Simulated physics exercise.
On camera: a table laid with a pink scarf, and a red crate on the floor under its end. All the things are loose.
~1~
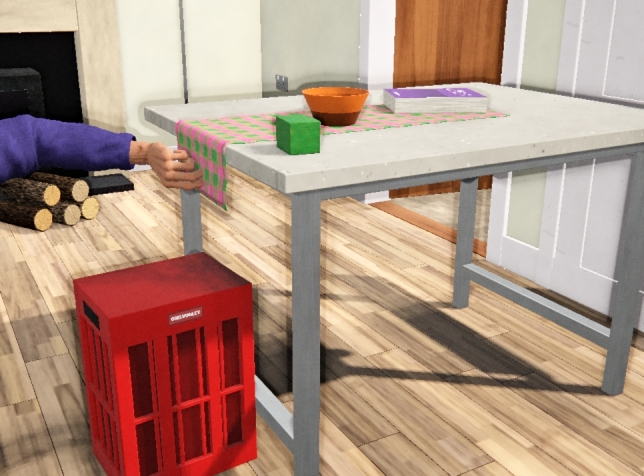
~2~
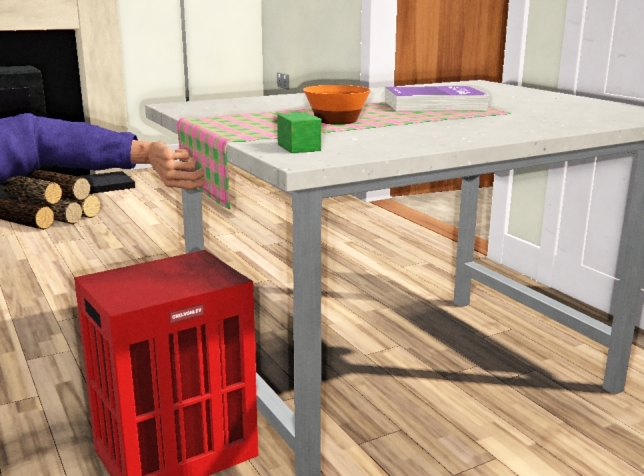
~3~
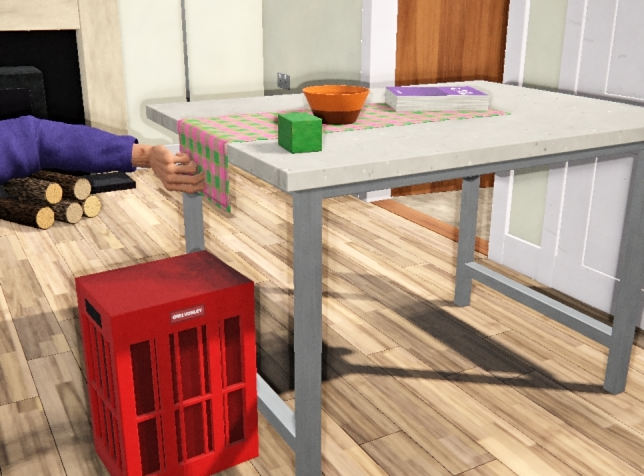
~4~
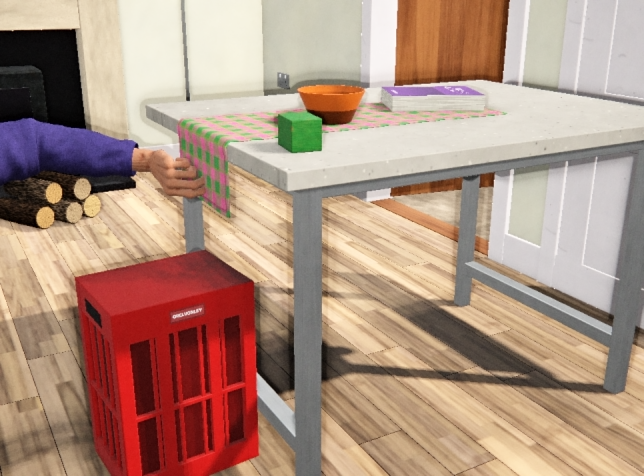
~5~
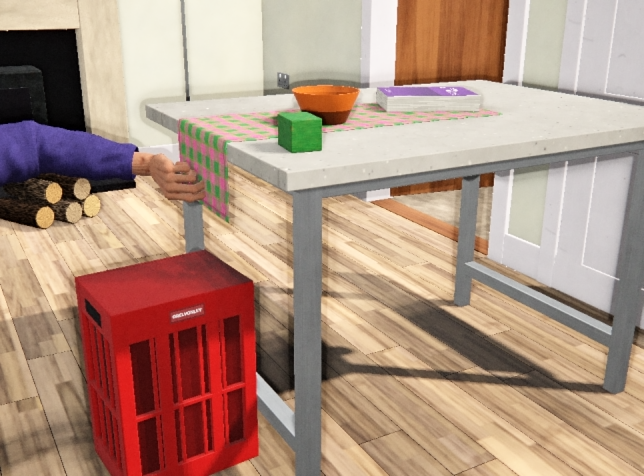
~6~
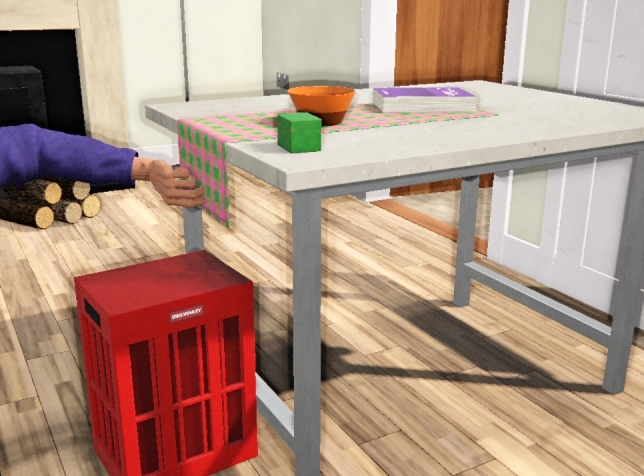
At the start, a hand at the left grips the end of a pink and green checked cloth on a table, above a red crate. The hand draws the cloth slightly down, and the orange bowl and purple book shift a little left with it, while the green block stays still.
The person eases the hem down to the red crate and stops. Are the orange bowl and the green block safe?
The orange bowl keeps clear of the edge, the green block stays on the table.
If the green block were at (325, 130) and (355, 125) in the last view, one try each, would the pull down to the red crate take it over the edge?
First try: It is safe; second try: It keeps clear of the edge.
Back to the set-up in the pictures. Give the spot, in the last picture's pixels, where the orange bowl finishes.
Close to (262, 112).
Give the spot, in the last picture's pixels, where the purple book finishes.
Close to (374, 104).
Then, 0.30 s past the final frame, hem going down; bowl moved a little; block still.
Then, 0.74 s past the final frame, hem going down; bowl carried along near (277, 111); block still.
Then, 1.16 s past the final frame, hem on the crate; bowl carried along near (262, 112); block still.
When it is over, hem on the crate; bowl carried along near (262, 112); block still. The orange bowl stays on the table and the green block remains up there.
